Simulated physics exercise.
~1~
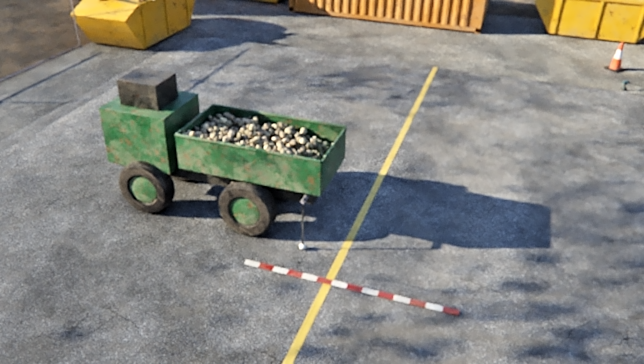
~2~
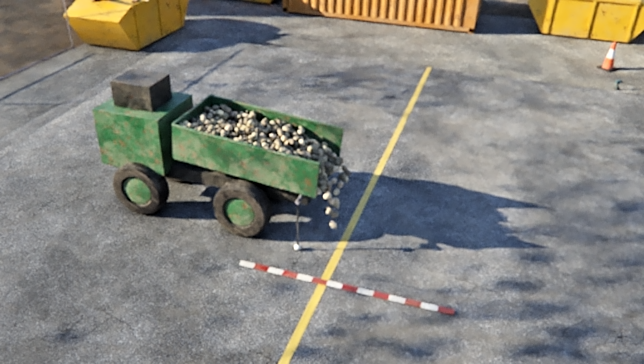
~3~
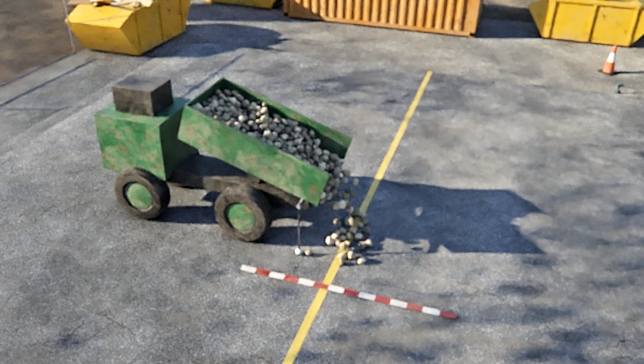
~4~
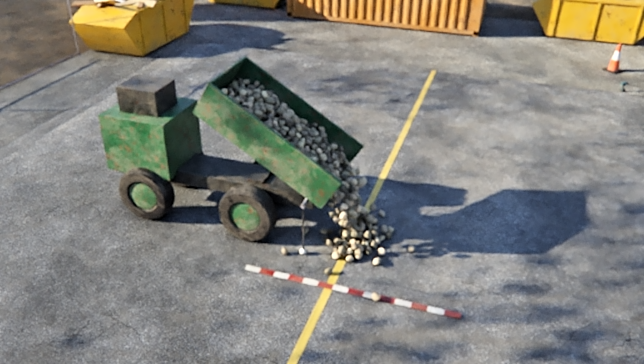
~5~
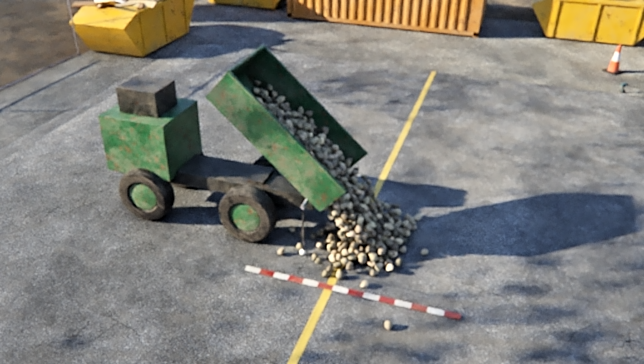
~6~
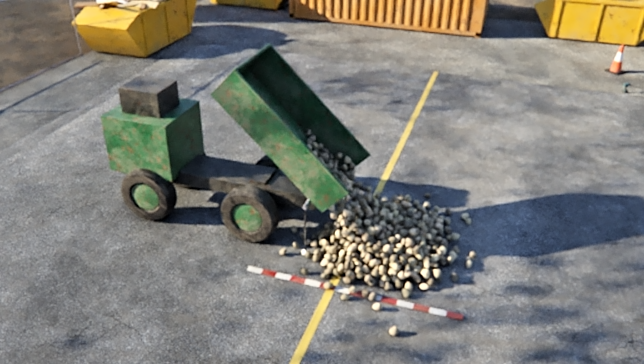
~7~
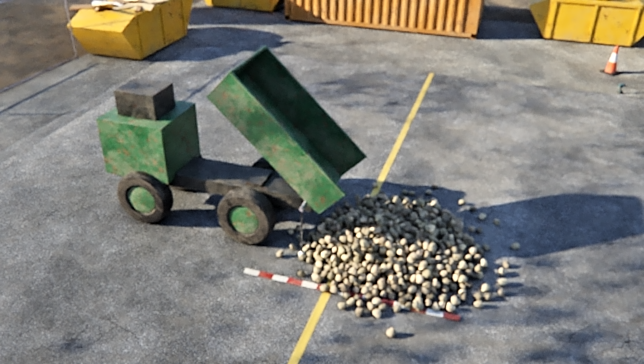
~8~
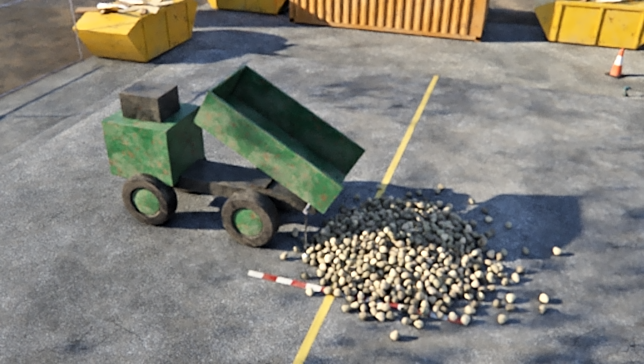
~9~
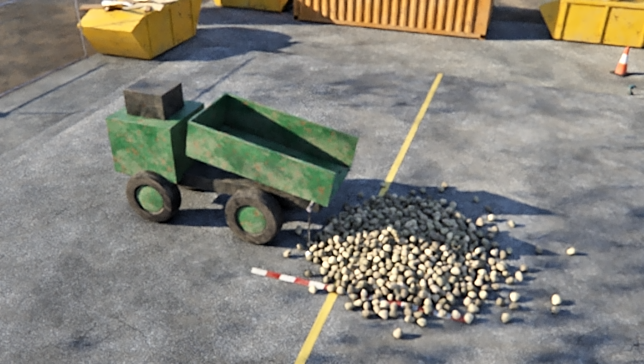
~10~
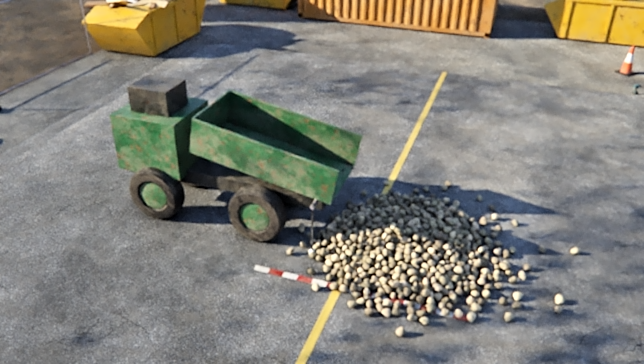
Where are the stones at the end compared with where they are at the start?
At the start the stones are loaded in the green body of the truck. At the end they lie in a heap on the ground behind it, lower and further to the right, mostly beyond the yellow line.
